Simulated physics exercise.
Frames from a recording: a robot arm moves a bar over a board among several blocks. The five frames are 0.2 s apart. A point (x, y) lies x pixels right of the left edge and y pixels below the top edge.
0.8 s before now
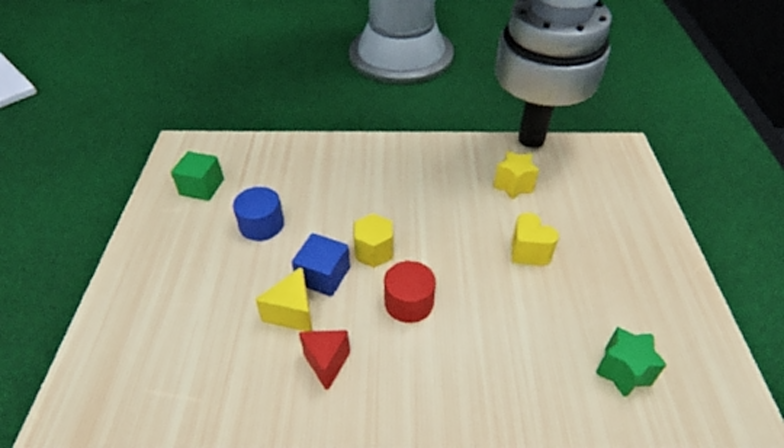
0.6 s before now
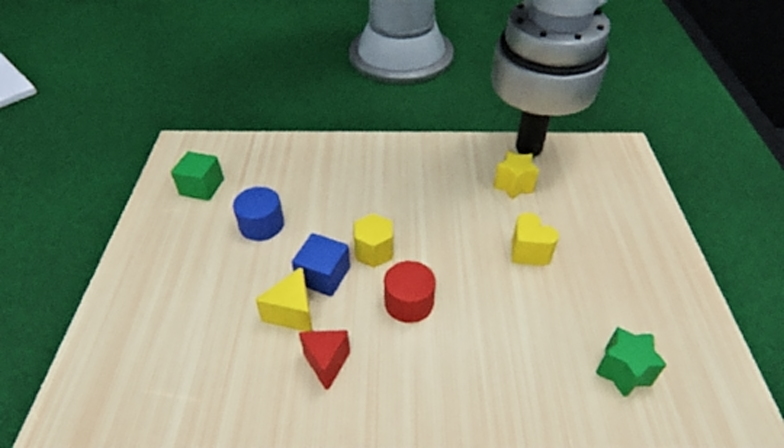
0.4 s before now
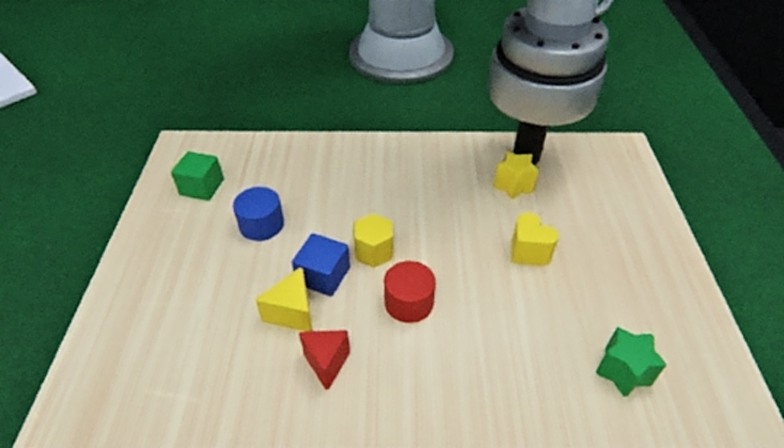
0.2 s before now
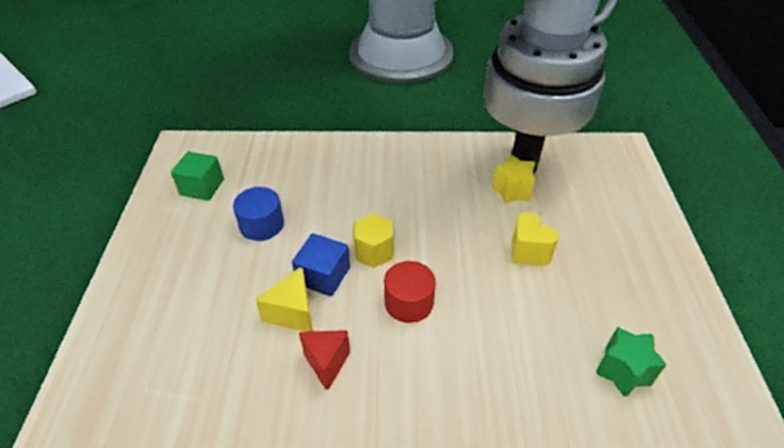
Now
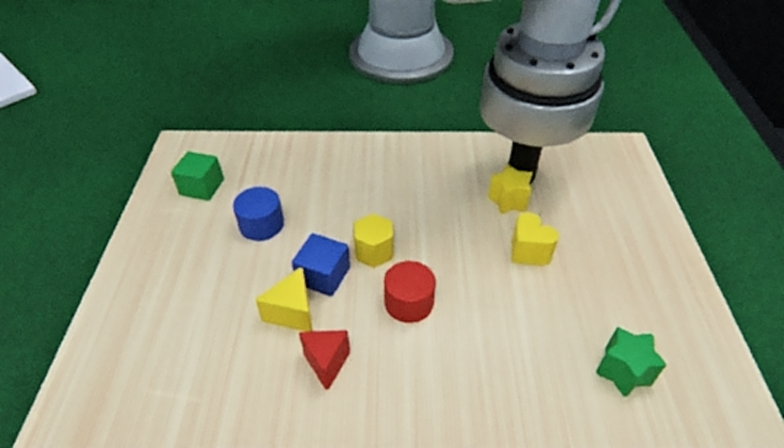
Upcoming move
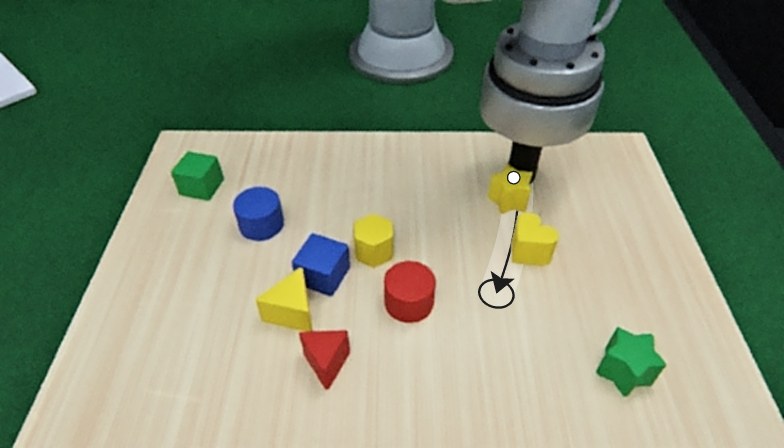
A pale wooden board lies on a green surface, seen from above and in front by a still camera. A green cube, blue cylinder, blue cube, and yellow and red triangular blocks sit left, a yellow hexagon and red cylinder near the middle, and a yellow star, yellow heart and green star right. The robot arm lowers its dark bar behind the yellow star and nudges it slightly toward the viewer.
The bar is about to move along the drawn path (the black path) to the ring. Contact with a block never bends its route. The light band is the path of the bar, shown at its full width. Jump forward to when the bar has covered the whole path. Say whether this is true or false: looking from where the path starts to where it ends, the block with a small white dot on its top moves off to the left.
The statement is incorrect.
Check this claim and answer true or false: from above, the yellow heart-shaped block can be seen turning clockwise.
Verdict: False.
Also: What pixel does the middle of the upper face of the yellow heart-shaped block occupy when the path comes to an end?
Most likely (548, 260).
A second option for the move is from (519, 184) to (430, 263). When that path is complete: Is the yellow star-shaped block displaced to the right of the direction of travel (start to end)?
No.
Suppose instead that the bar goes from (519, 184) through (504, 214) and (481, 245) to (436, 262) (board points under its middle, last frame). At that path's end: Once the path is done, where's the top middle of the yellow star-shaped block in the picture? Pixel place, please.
The middle of its upper face will lie at (452, 265).
The line goes from (519, 184) through (514, 235) to (496, 293); the dot is on the yellow star-shaped block.
What follows on the original path. One third of the way, bar at (518, 211); yellow star-shaped block at (500, 208), turned 25° clockwise.
Two thirds of the way, bar at (511, 247); yellow star-shaped block at (482, 224), turned 75° clockwise; yellow heart-shaped block at (546, 253), turned 60° anticlockwise.
At the end, bar at (498, 287); red circle unmoved; yellow star-shaped block at (480, 225), turned 90° clockwise; yellow heart-shaped block at (548, 260), turned 100° anticlockwise.
